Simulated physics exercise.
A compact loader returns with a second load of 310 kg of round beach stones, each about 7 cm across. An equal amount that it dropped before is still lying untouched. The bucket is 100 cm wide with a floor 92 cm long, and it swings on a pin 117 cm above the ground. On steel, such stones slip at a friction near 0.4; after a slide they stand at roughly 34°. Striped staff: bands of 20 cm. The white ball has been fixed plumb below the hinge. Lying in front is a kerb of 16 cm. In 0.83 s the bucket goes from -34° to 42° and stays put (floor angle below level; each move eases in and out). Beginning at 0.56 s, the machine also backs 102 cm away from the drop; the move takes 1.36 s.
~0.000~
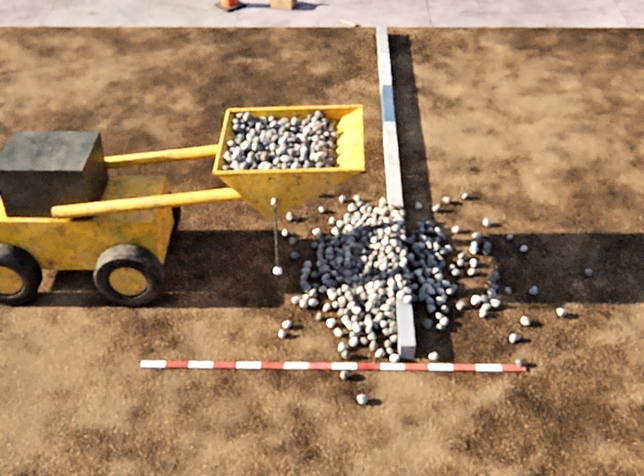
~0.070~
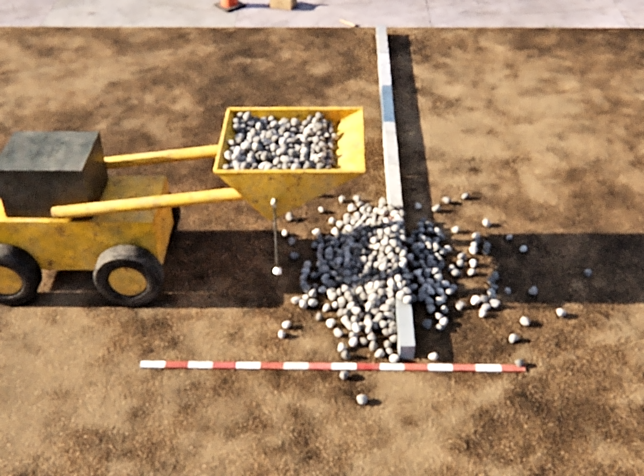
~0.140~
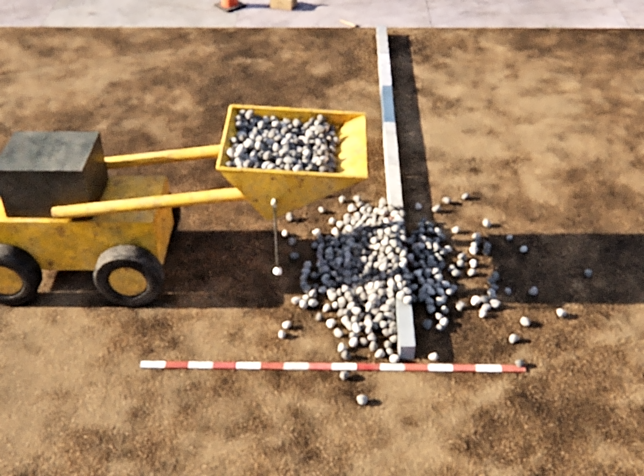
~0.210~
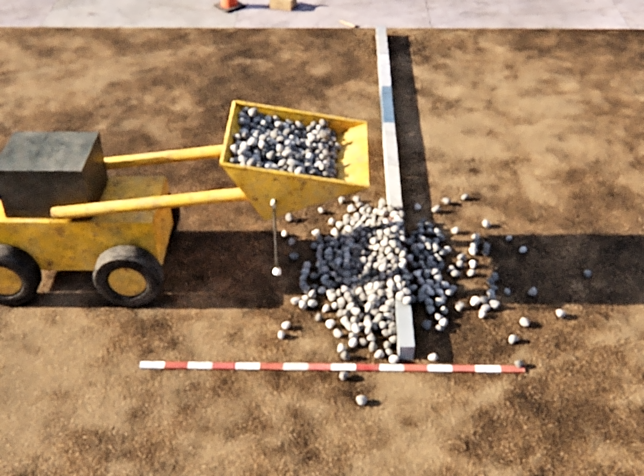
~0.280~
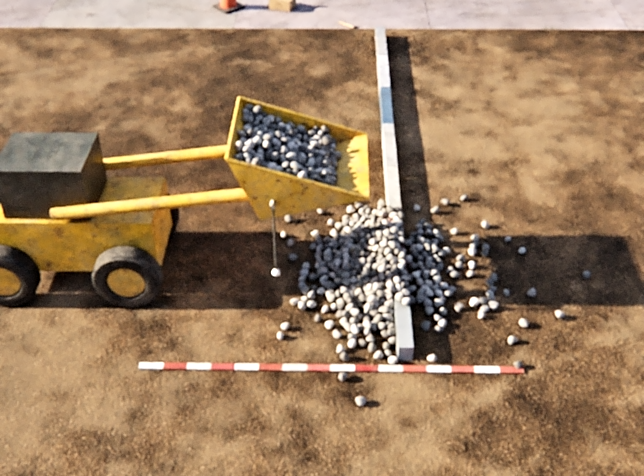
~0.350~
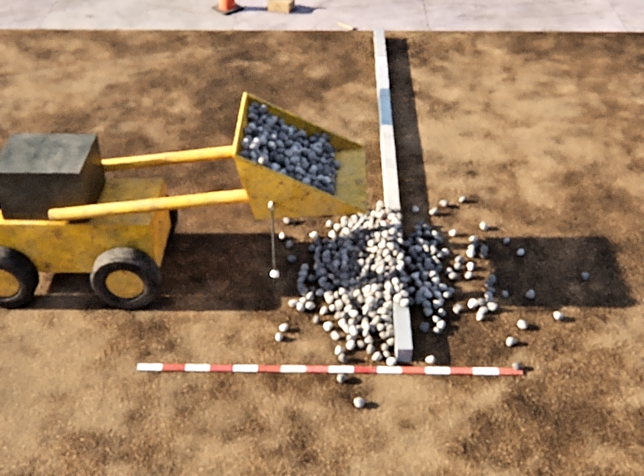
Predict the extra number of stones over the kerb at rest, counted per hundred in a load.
About 2 more per hundred stones.
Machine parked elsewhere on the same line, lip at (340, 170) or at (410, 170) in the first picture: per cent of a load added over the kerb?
0 %, then 30 %.
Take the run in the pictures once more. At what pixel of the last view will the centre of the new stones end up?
I'd point to about (329, 265).
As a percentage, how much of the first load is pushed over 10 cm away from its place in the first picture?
Roughly 10 percent.
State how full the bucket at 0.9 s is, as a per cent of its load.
Near 55 per cent of the load is held.
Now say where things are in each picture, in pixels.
In the first frame, the bucket is at -34°, its lip at (364, 169); the top of the load is at (275, 129). The earlier load is highest near (393, 244), 26 cm above ground level, 81 % on this side of the kerb, 19 % over the kerb.
In the second frame, lip at (365, 172), floor tilted -32°, highest stones at (264, 131); the stones move at 0.2 m/s on average.
In the third frame, the bucket is at -28°, its lip at (367, 178); the top of the load is at (252, 128); the stones move at 0.3 m/s on average.
In the fourth frame, lip at (369, 187), floor tilted -22°, highest stones at (247, 123); the stones move at 0.4 m/s on average.
In the fifth frame, lip at (369, 199), floor tilted -14°, highest stones at (250, 122); the stones move at 0.5 m/s on average.
In the sixth frame, lip at (367, 212), floor tilted -5°, highest stones at (254, 119); the stones move at 0.5 m/s on average.
After 0.6 s the floor is at 30°; in per cent of one load, 100 in the bucket, 81 on this side of the kerb, 19 over the kerb; the foremost stones are at (531, 294).
After 0.9 s the floor is at 42°; in per cent of one load, 53 in the bucket, 128 on this side of the kerb, 19 over the kerb; the foremost stones are at (531, 294).
After 2.4 s the floor is at 42°; in per cent of one load, 0 in the bucket, 178 on this side of the kerb, 22 over the kerb; the foremost stones are at (526, 275).
After 4.9 s the floor is at 42°; in per cent of one load, 0 in the bucket, 178 on this side of the kerb, 22 over the kerb; the foremost stones are at (526, 275). Net gain over the kerb, 2.
